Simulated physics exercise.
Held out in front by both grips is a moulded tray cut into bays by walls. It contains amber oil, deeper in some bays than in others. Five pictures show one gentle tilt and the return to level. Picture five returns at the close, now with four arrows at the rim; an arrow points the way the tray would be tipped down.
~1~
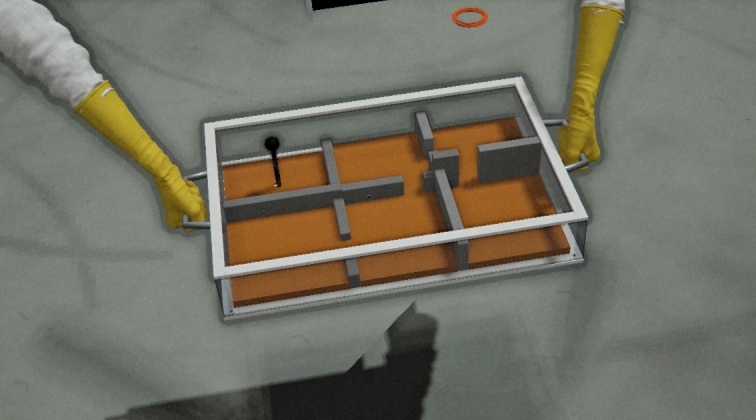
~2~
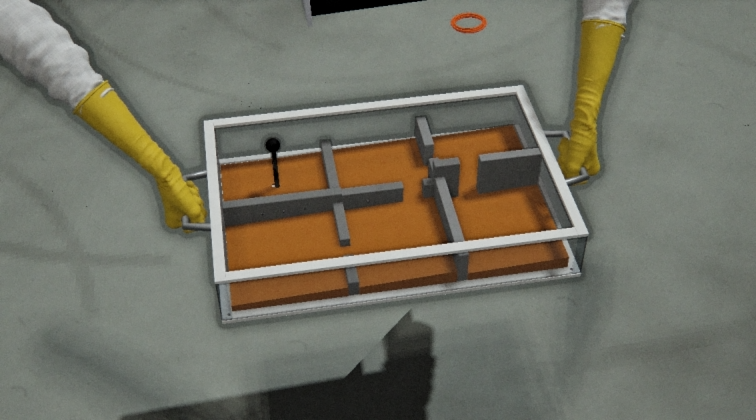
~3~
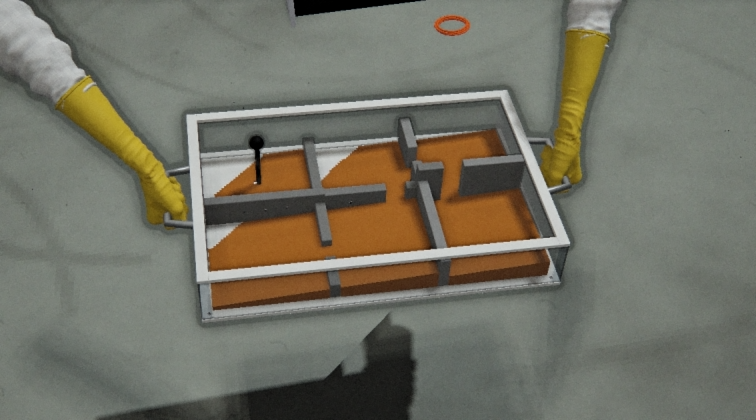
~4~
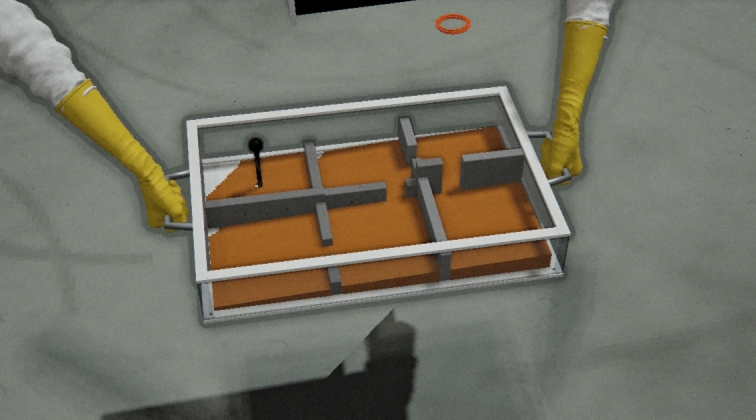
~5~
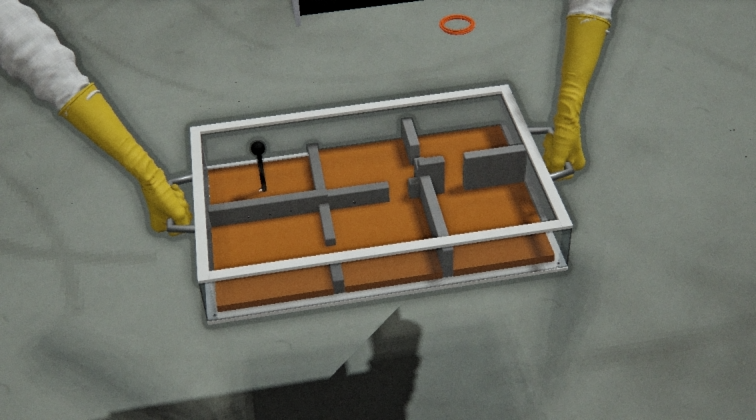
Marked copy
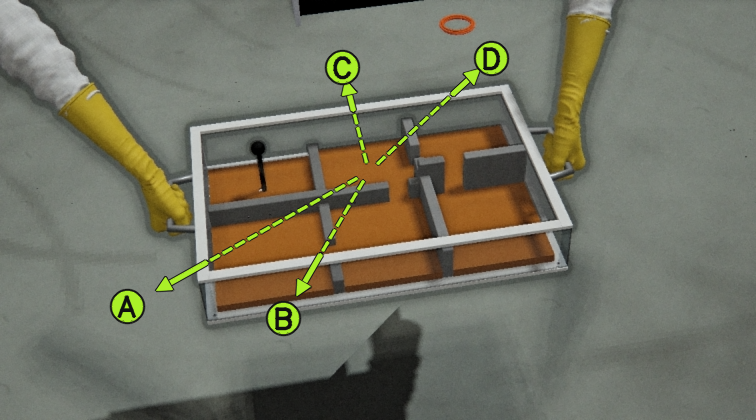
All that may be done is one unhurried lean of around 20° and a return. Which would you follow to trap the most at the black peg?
C beats the others.
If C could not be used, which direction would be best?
It is A.
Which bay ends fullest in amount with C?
The back left bay.
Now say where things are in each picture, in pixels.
The tray is level; deepest in the front left bay, at (288, 250), shallowest in the back left; black peg at (272, 144).
Tipped about 3° down to the front right; no wall is crossed.
Tipped about 6° down to the front right; no wall is crossed; black peg at (257, 143).
Tipped about 3° down to the front right; no wall is crossed.
The tray is level; deepest in the front right bay, at (487, 223), shallowest in the back left; black peg at (258, 148).
On the marked copy, A ends at (161, 287); B ends at (299, 291); C ends at (346, 85); D ends at (475, 72).
With A, about 21 % of the liquid ends in the peg's bay; nothing spills.
With B, about 7 % of the liquid ends in the peg's bay; nothing spills.
With C, about 30 % of the liquid ends in the peg's bay; nothing spills.
With D, about 4 % of the liquid ends in the peg's bay; about 3 % goes over the rim.
